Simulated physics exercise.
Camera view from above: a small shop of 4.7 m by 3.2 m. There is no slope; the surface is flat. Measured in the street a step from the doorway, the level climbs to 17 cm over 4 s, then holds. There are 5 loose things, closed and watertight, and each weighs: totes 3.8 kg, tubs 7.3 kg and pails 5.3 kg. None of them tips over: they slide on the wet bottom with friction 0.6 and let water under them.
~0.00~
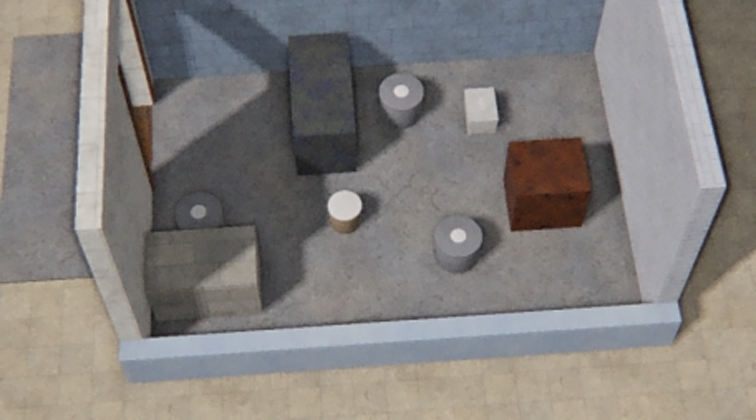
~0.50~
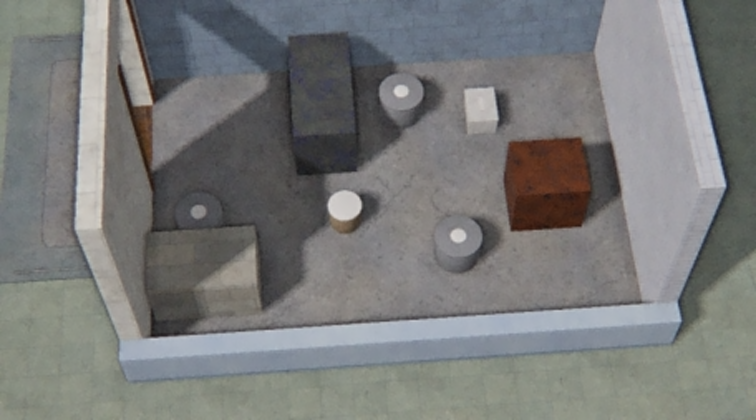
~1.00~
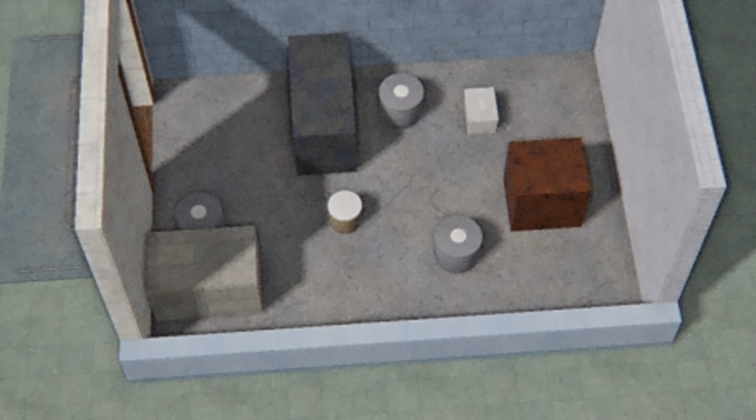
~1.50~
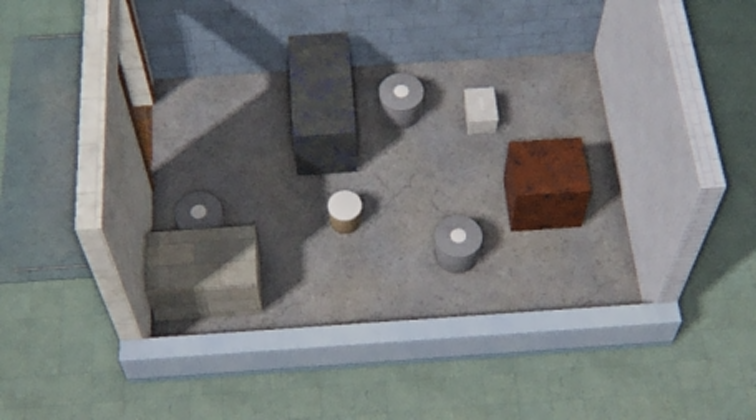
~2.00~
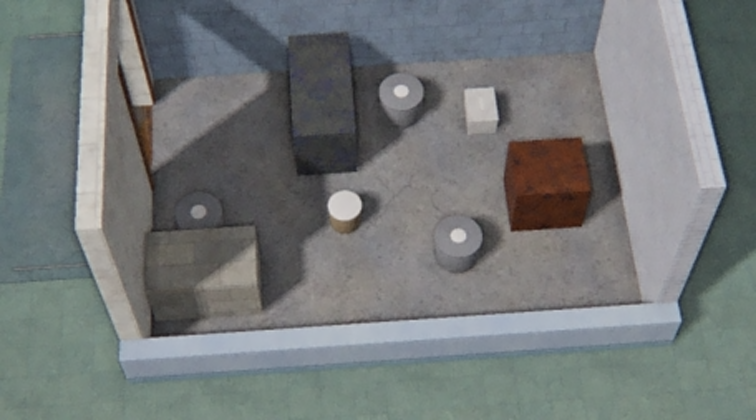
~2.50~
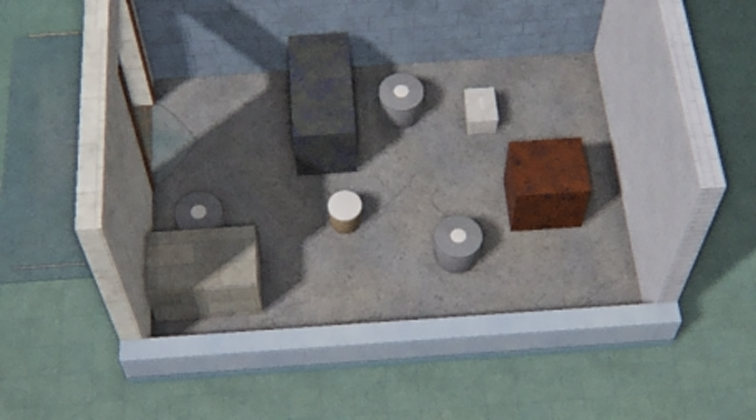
In a small walled shop seen from above, the ground outside turns from tan to murky green as water spreads over it, then a thin patch appears inside by the left doorway, while the tubs and boxes stay still.
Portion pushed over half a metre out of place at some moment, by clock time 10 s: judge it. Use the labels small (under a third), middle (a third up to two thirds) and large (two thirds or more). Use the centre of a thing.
Small.
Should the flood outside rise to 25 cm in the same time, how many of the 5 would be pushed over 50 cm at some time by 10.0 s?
Result: 1.
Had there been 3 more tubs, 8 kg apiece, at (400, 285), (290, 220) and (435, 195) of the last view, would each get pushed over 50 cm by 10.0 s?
In order: Farther; farther; not as far.
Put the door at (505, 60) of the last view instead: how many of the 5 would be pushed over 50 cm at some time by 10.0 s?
The answer would then be 1.
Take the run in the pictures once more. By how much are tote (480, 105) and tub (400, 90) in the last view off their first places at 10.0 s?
Shifts: 0 cm / 0 cm.
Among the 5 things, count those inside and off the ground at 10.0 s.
Just then, the number is 1.
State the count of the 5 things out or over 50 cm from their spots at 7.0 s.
The number I get is 0.
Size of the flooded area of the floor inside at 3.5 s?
Wet: Near 2.0 m2.
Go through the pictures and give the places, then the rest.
A tote at (481, 104), on the bottom; a tub at (401, 92), on the bottom; water covers 0.0 m2; 0 of 5 have shifted, in the first picture.
A tote at (481, 104) rests on the ground; a tub at (401, 92) rests on the ground; 0.0 m2 under water; 0 of 5 have shifted, in the second picture.
A tote at (481, 104) rests on the ground; a tub at (401, 92) rests on the ground; 0.0 m2 under water; 0 of 5 have shifted, in the third picture.
A tote at (481, 104), on the bottom; a tub at (401, 92) rests on the ground; 0.0 m2 under water; 0 of 5 have shifted, in the fourth picture.
A tote at (481, 104), on the bottom; a tub at (401, 92), on the bottom; 0.0 m2 under water; 0 of 5 have shifted, in the fifth picture.
A tote at (481, 104), on the bottom; a tub at (401, 92) rests on the ground; 0.2 m2 under water; 0 of 5 have shifted, in the sixth picture.
After 3.5 s 0 of 5 are over 50 cm from their spots; 0 afloat.
After 4.5 s 0 of 5 are over 50 cm from their spots; 0 afloat.
After 7.0 s 0 of 5 are over 50 cm from their spots; 0 afloat.
After 10.0 s 0 of 5 are over 50 cm from their spots, and 0 have been at some point; 1 afloat.
